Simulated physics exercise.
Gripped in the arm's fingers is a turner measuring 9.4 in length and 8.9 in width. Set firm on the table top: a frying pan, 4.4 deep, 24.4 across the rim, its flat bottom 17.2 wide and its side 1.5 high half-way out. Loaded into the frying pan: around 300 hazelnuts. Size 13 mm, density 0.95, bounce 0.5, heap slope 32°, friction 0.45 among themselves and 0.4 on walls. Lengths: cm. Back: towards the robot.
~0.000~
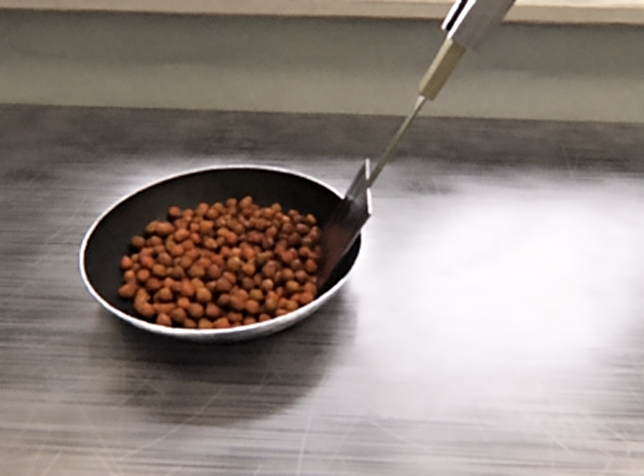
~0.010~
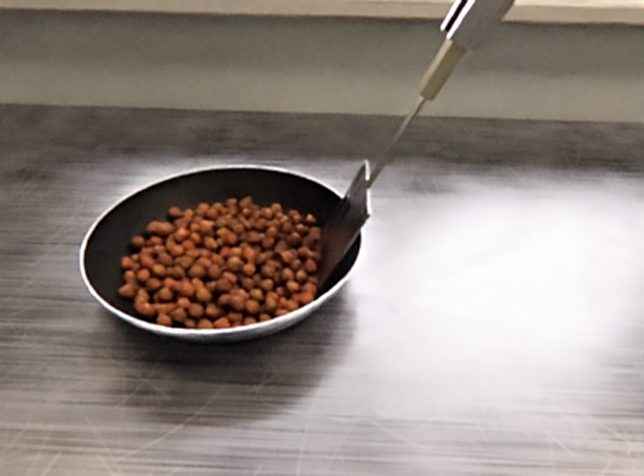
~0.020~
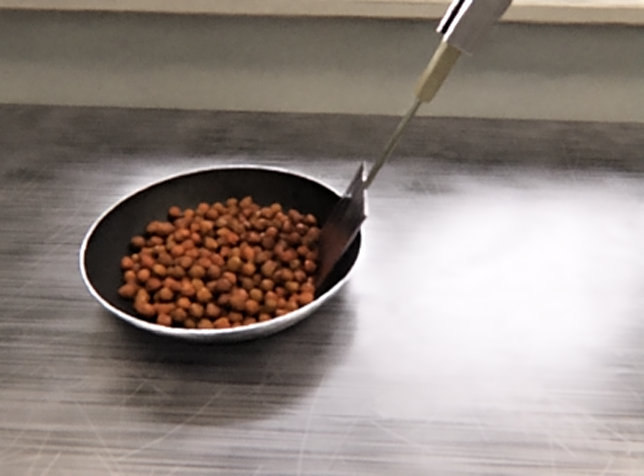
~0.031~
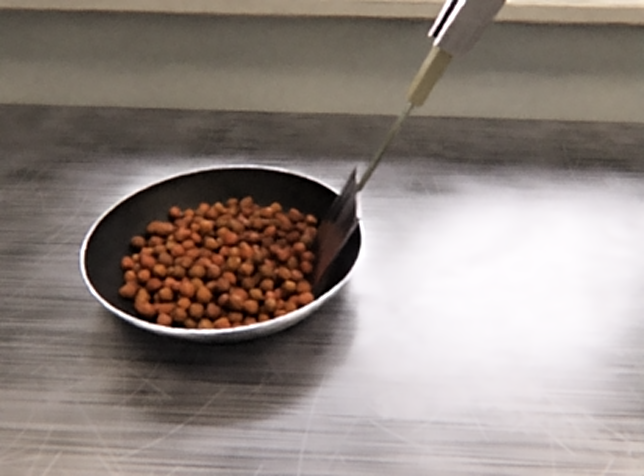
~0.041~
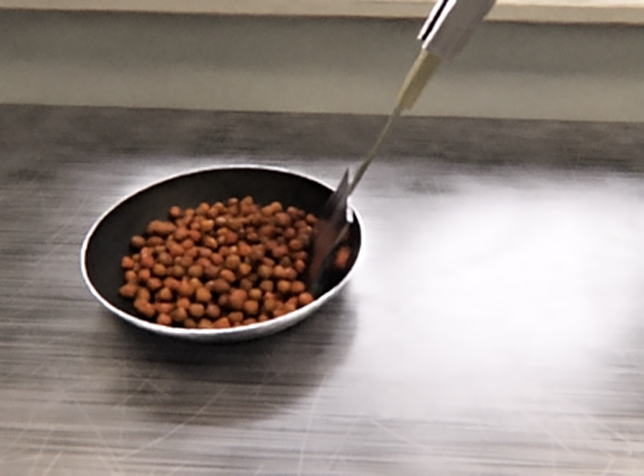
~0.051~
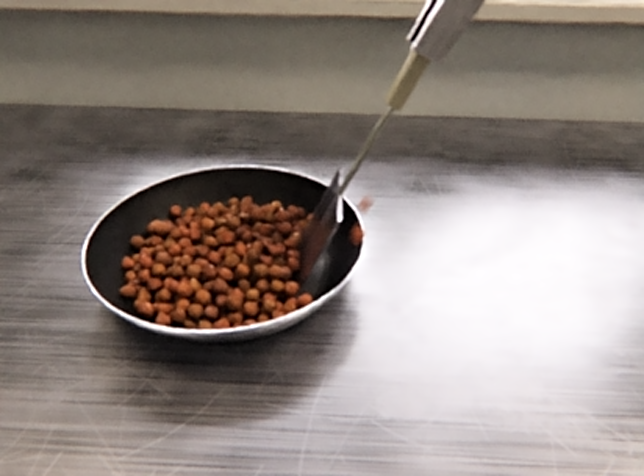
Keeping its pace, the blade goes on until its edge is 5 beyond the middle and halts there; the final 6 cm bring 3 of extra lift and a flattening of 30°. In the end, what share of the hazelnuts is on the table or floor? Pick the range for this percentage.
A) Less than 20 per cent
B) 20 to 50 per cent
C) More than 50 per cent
Less than 20 per cent (A).
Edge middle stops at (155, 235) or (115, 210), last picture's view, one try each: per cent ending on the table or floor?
Around 10 per cent for the first try and 35 per cent for the second.
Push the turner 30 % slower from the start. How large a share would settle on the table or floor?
I'd expect near 0 per cent.
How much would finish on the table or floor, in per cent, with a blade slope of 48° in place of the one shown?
Roughly 5 per cent.
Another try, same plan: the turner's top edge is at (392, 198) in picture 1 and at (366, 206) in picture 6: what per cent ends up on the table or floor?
Roughly 0 percent ends up there.
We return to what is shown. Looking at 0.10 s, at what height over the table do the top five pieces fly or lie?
Roughly 13 cm.
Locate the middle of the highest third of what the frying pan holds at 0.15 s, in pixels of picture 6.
Near (195, 244).
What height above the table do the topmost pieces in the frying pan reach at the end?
Near 5.5 centimetres high.
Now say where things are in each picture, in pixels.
The first picture shows turner top edge at (369, 184), sloping 65°; upper third of the load around (229, 255), from x 125 to 315, top at y 200; 302 in the frying pan.
The second picture shows turner top edge at (368, 184), sloping 65°; upper third of the load around (229, 255), from x 125 to 315, top at y 200.
The third picture shows turner top edge at (365, 186), sloping 65°; upper third of the load around (229, 254), from x 125 to 315, top at y 200.
The fourth picture shows turner top edge at (359, 189), sloping 65°; upper third of the load around (234, 254), from x 125 to 315, top at y 200.
The fifth picture shows turner top edge at (350, 191), sloping 65°; upper third of the load around (240, 252), from x 125 to 340, top at y 200.
The sixth picture shows turner top edge at (341, 192), sloping 65°; upper third of the load around (241, 251), from x 125 to 365, top at y 200; 302 in the frying pan.
By 0.10 s, sloping 65°, highest piece 22 above the table; 299 in the frying pan, 3 on the blade or in flight.
By 0.15 s, sloping 52°, highest piece 35 above the table; 299 in the frying pan, 3 on the blade or in flight.
By 0.37 s, sloping 35°, highest piece 65 above the table; 289 in the frying pan, 9 on the table or floor, 4 on the blade or in flight.
By 1.42 s, sloping 35°, highest piece 5 above the table; 289 in the frying pan, 13 on the table or floor.
Final count, 289 in the frying pan, 13 on the table or floor. That is 4 % on the table or floor.
